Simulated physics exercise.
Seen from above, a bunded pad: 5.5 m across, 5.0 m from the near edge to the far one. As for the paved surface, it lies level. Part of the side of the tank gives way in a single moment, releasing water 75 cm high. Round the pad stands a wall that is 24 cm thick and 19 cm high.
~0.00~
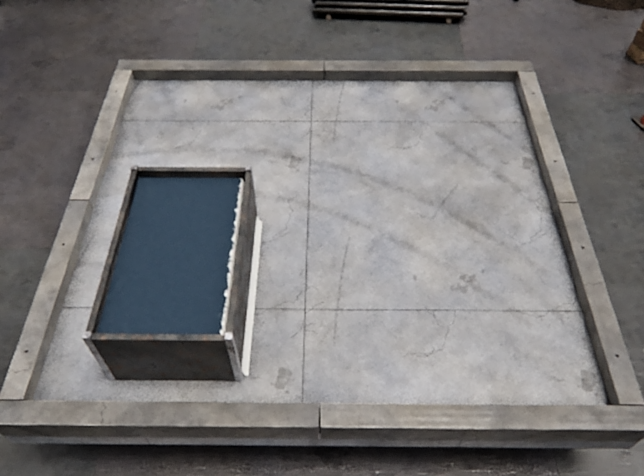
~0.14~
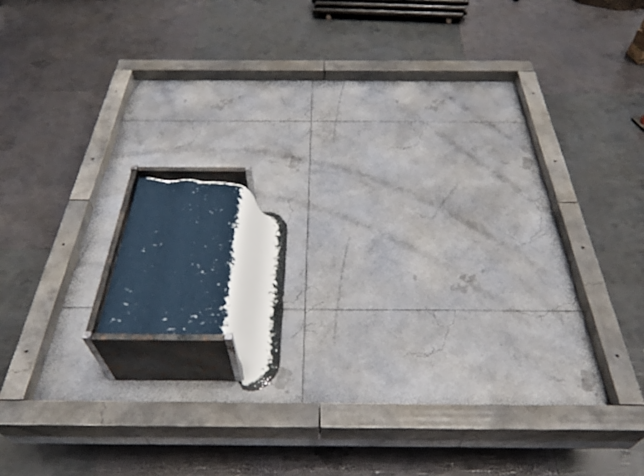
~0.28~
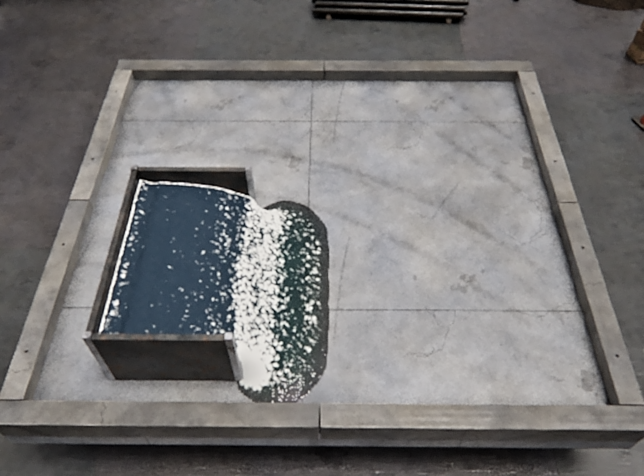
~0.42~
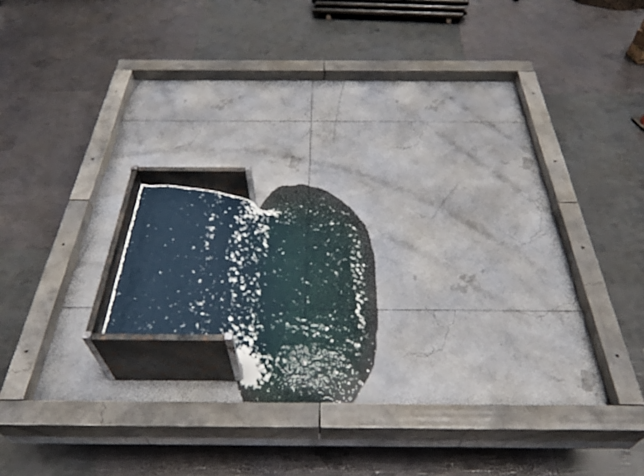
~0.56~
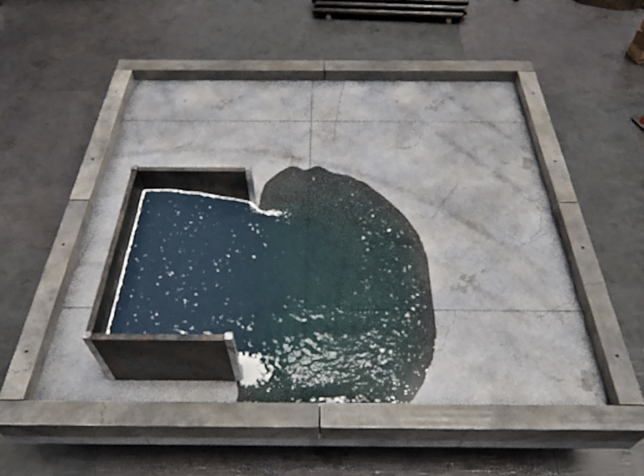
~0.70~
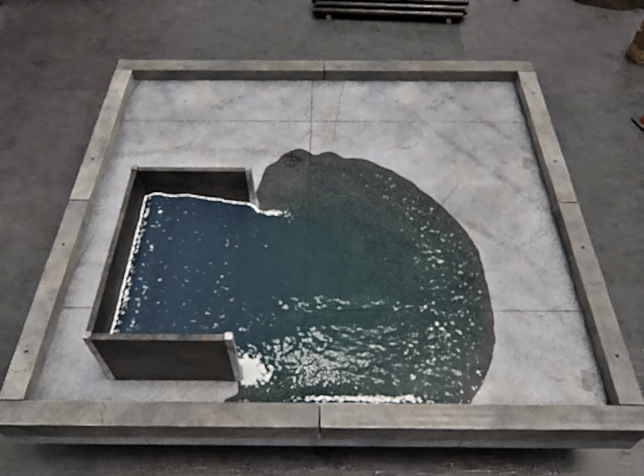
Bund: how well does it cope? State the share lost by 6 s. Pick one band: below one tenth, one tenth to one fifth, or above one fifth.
One tenth to one fifth.
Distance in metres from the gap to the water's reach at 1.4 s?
I'd put it close to 4.0 m.
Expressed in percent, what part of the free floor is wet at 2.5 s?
I'd say around 60 % is wet.
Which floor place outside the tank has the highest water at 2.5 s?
About (598, 411).
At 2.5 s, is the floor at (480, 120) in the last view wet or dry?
Awash.
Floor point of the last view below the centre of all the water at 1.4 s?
(332, 292).
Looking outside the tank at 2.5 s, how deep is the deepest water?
I'd say near 32 centimetres.
After 1.1 s water covers 40 % of the floor and is deepest (25 cm) near (266, 296); 0 % is over the wall.
After 1.4 s water covers 45 % of the floor and is deepest (26 cm) near (619, 385); 0 % is over the wall.
After 2.5 s water covers 55 % of the floor and is deepest (32 cm) near (598, 411); 13 % is over the wall.
After 4.0 s water covers 50 % of the floor and is deepest (19 cm) near (494, 87); 17 % is over the wall.
After 6.0 s water covers 75 % of the floor and is deepest (12 cm) near (494, 87); 17 % is over the wall.
